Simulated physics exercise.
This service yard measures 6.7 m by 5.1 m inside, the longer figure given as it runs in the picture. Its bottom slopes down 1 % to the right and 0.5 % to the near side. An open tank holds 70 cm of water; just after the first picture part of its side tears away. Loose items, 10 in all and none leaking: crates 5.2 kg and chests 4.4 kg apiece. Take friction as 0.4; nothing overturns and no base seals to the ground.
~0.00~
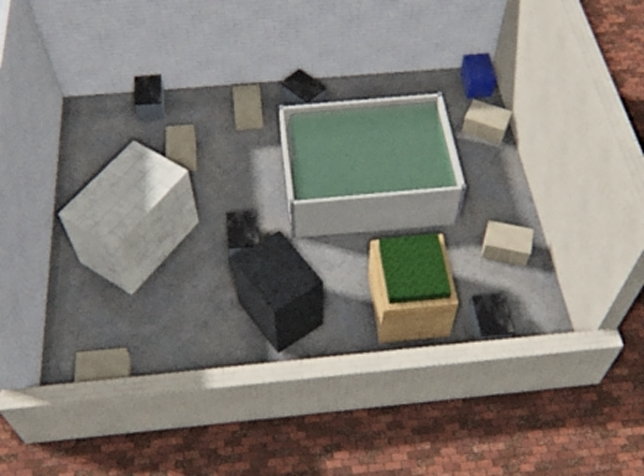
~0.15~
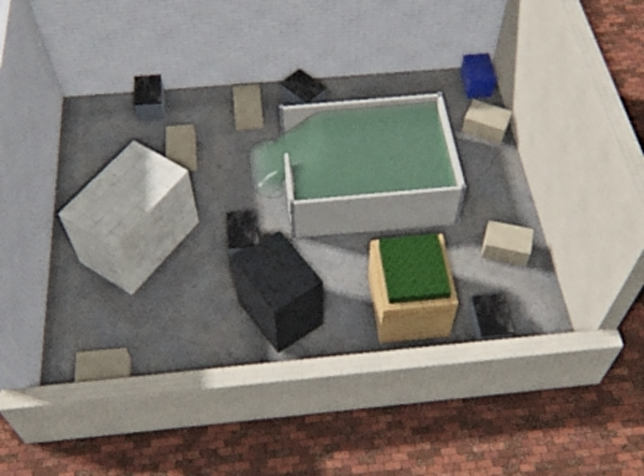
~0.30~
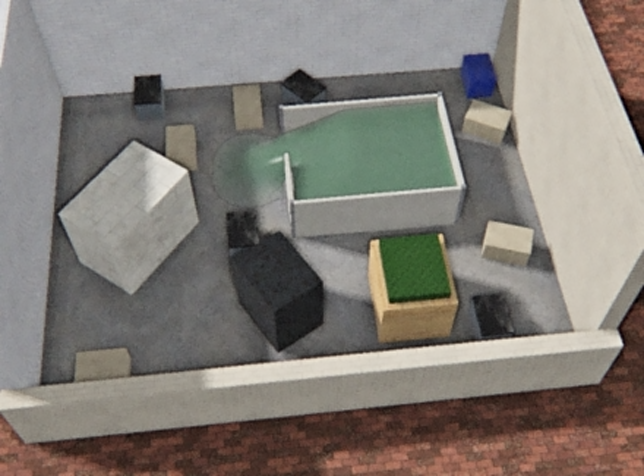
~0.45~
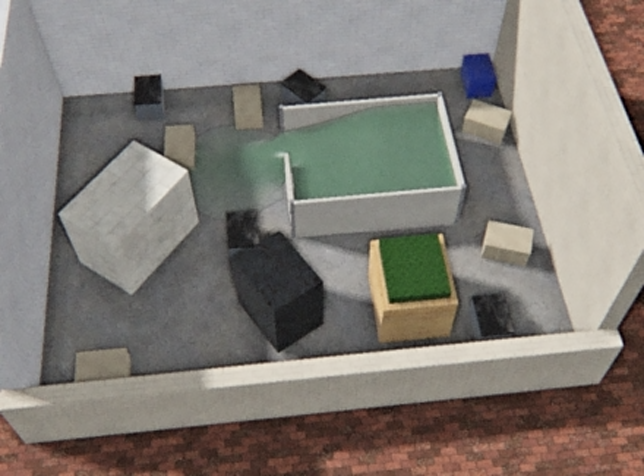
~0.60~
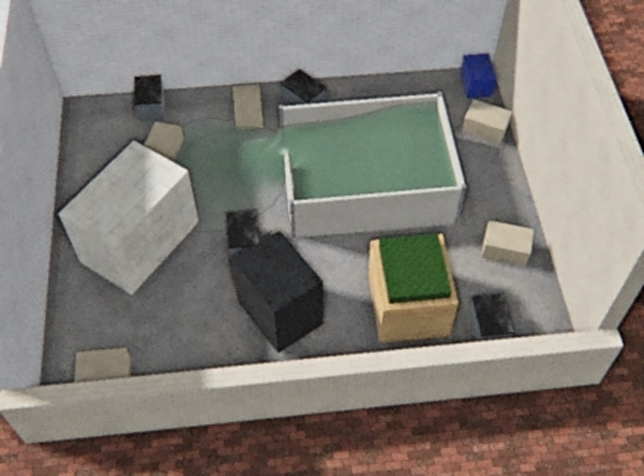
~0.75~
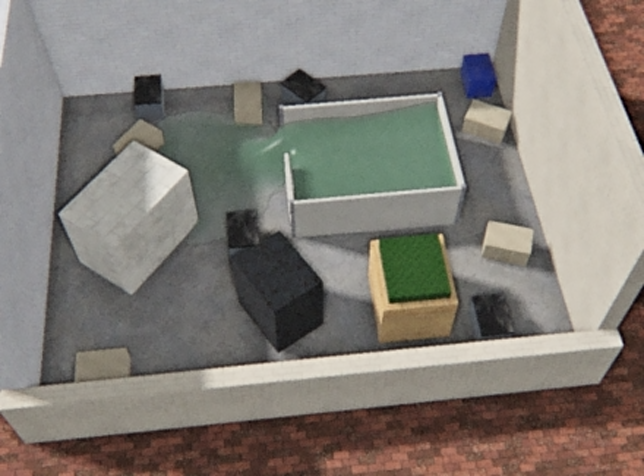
In a walled service yard scattered with crates and chests, part of the left side of an open tank tears away and greenish water spreads leftward across the ground, shifting a tan crate toward the large pale block.
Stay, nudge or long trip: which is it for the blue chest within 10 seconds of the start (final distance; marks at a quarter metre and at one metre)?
The blue chest barely shifts.
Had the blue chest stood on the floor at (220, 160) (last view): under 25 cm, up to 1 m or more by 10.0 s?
It travels far.
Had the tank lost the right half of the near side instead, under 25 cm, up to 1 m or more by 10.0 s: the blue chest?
Then the blue chest ends far away.
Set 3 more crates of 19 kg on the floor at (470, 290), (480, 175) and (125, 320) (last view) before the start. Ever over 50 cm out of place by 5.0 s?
In turn: Under, under, less.
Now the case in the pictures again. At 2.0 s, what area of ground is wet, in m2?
Roughly 14 m2.
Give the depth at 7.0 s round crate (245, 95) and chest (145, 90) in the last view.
About 5 and 11 cm.
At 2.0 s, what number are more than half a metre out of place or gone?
2 of them.
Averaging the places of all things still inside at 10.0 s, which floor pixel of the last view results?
Around (415, 188).
After 2.0 s the blue chest is near (480, 66), 0.0 m from its start, aground; 2 afloat.
After 4.5 s the blue chest is near (480, 66), 0.0 m from its start, aground; 4 afloat.
After 7.0 s the blue chest is near (490, 62), 0.2 m from its start, afloat; 6 afloat.
After 10.0 s the blue chest is near (490, 63), 0.1 m from its start, afloat; 10 afloat.
